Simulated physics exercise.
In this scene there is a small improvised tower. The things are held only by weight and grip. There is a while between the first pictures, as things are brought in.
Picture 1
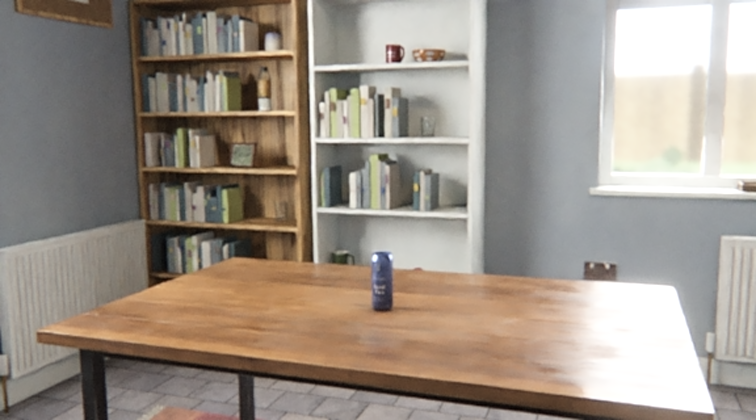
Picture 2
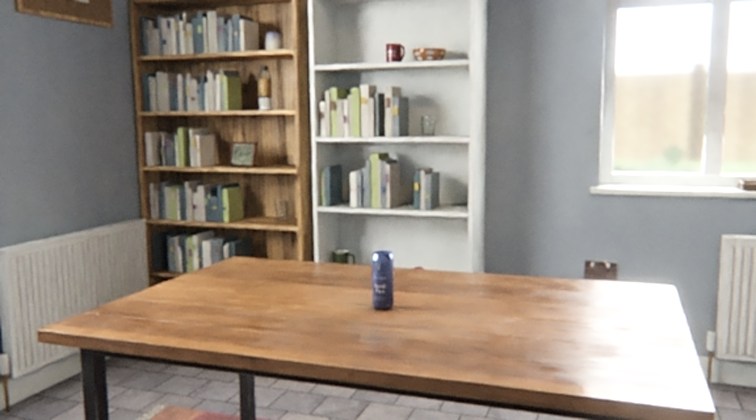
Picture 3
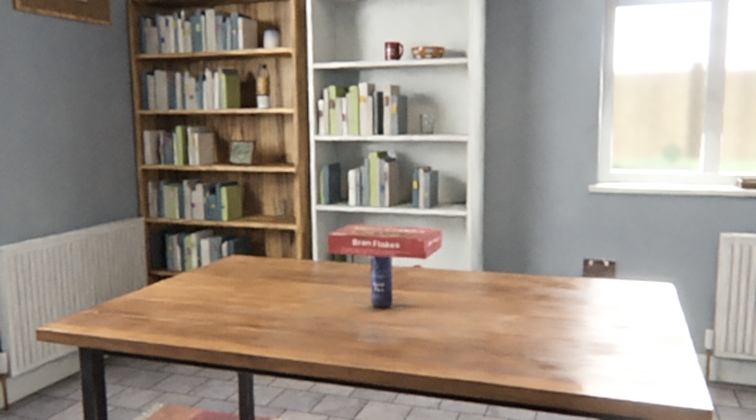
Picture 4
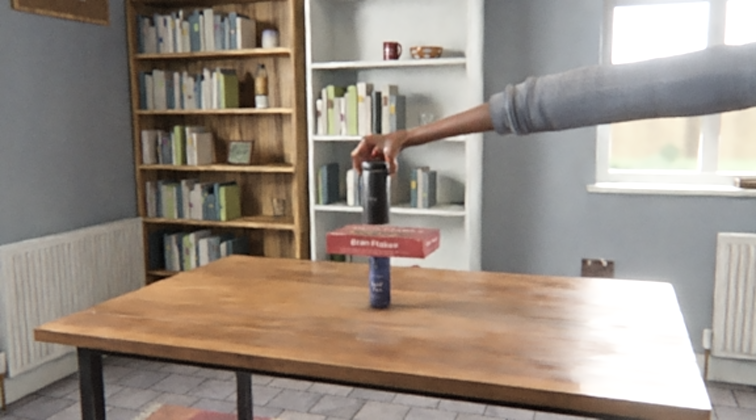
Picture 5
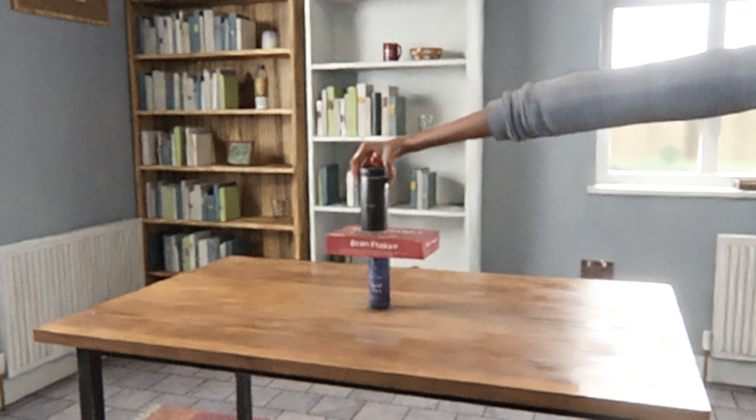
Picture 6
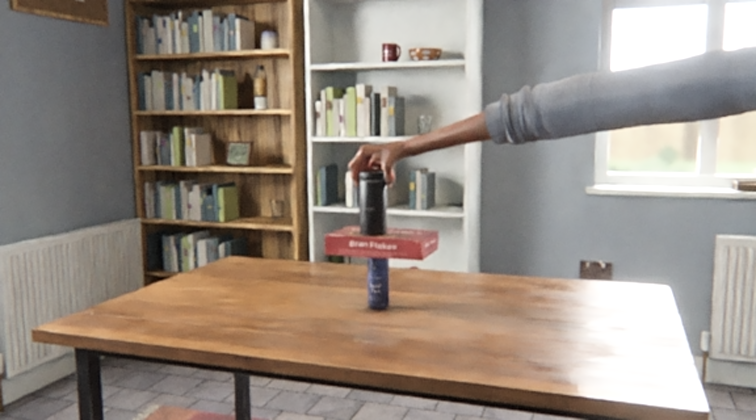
To begin with, a blue can stands alone on a wooden table in front of two bookcases. Next, a flat red packet appears lying across the top of the can. Then a hand reaches in from the right, holding a black jar, and lowers it slightly onto the packet.
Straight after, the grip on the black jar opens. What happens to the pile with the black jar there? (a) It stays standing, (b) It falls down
Option a: It stays standing.
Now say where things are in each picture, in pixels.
In the first frame, the last thing is not in view yet.
In the second frame, the last thing is not in view yet.
In the third frame, the last thing is not in view yet; red packet (386, 241).
The fourth frame shows on its way; black jar (376, 193); red packet (384, 241).
The fifth frame shows on its way; black jar (374, 199); red packet (384, 242).
The sixth frame shows in place under the hand; black jar (373, 203); red packet (383, 242).
Then, 0.50 s past the last view, nothing moves.
Then, 1.30 s past the last view, black jar resting near (373, 203).
Finally, all 3 still in place. Final places as the last picture's camera would see them, black jar near (373, 203). The stack holds.
